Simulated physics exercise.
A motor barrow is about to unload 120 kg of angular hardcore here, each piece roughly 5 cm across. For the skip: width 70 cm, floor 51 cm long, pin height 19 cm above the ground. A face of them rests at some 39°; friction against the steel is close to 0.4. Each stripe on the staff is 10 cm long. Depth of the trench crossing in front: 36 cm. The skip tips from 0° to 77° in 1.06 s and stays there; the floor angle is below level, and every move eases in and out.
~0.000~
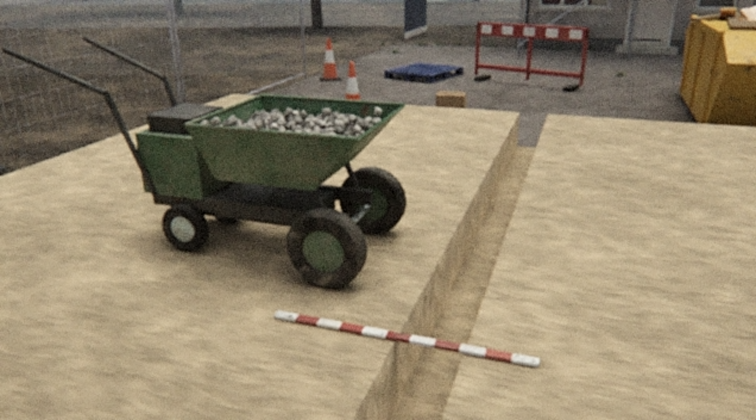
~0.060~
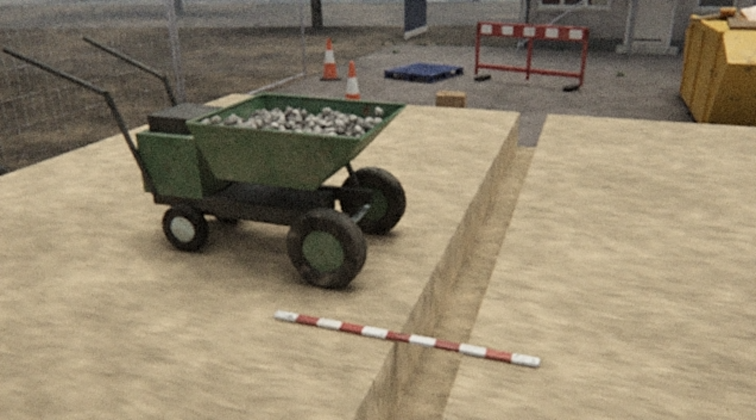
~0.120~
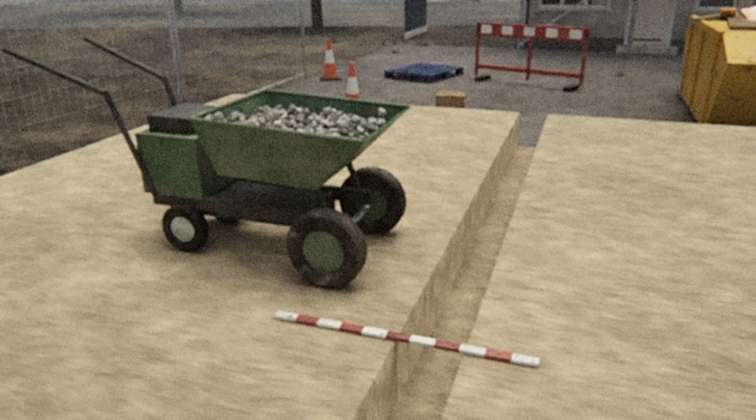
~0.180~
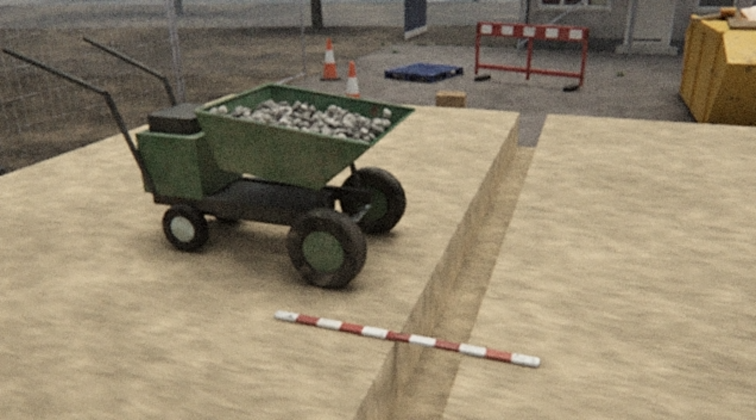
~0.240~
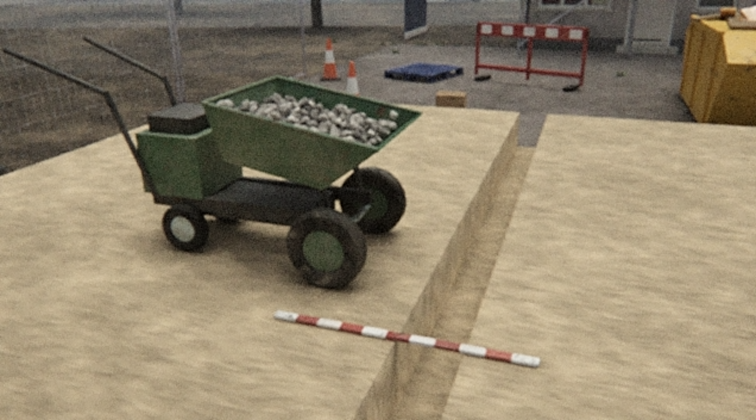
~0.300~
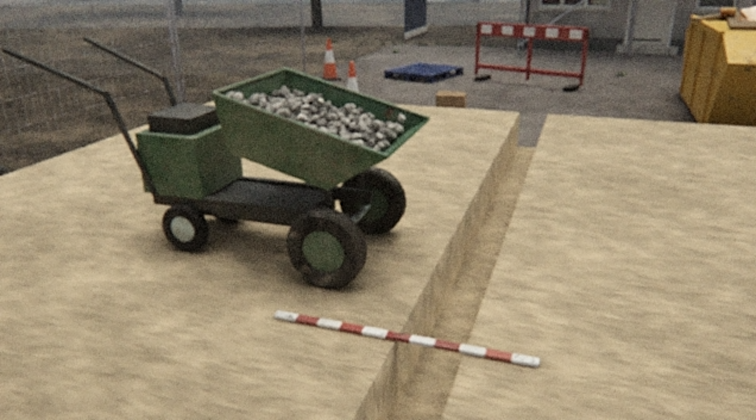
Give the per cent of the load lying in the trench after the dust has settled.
Close to 54 in every hundred.
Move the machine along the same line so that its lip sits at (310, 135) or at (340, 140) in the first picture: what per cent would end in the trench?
Roughly 100 percent for the first, and 75 percent for the second.
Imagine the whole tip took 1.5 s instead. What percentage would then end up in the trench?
Then roughly 60 percent.
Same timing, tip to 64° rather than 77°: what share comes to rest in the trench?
It comes out at about 50 percent.
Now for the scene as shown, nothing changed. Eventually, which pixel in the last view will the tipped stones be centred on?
The stones end up centred near (484, 307).
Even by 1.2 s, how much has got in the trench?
Close to 20 per cent has got there by then.
After 0.8 s the floor is at 65°; 100 % in the skip; the foremost stones are at (461, 240).
After 1.2 s the floor is at 77°; 52 % in the skip, 19 % in the trench, 29 % past the trench; the foremost stones are at (569, 303).
After 1.5 s the floor is at 77°; 11 % in the skip, 40 % in the trench, 49 % past the trench; the foremost stones are at (676, 303).
After 3.5 s the floor is at 77°; 0 % in the skip, 54 % in the trench, 46 % past the trench; the foremost stones are at (701, 293).
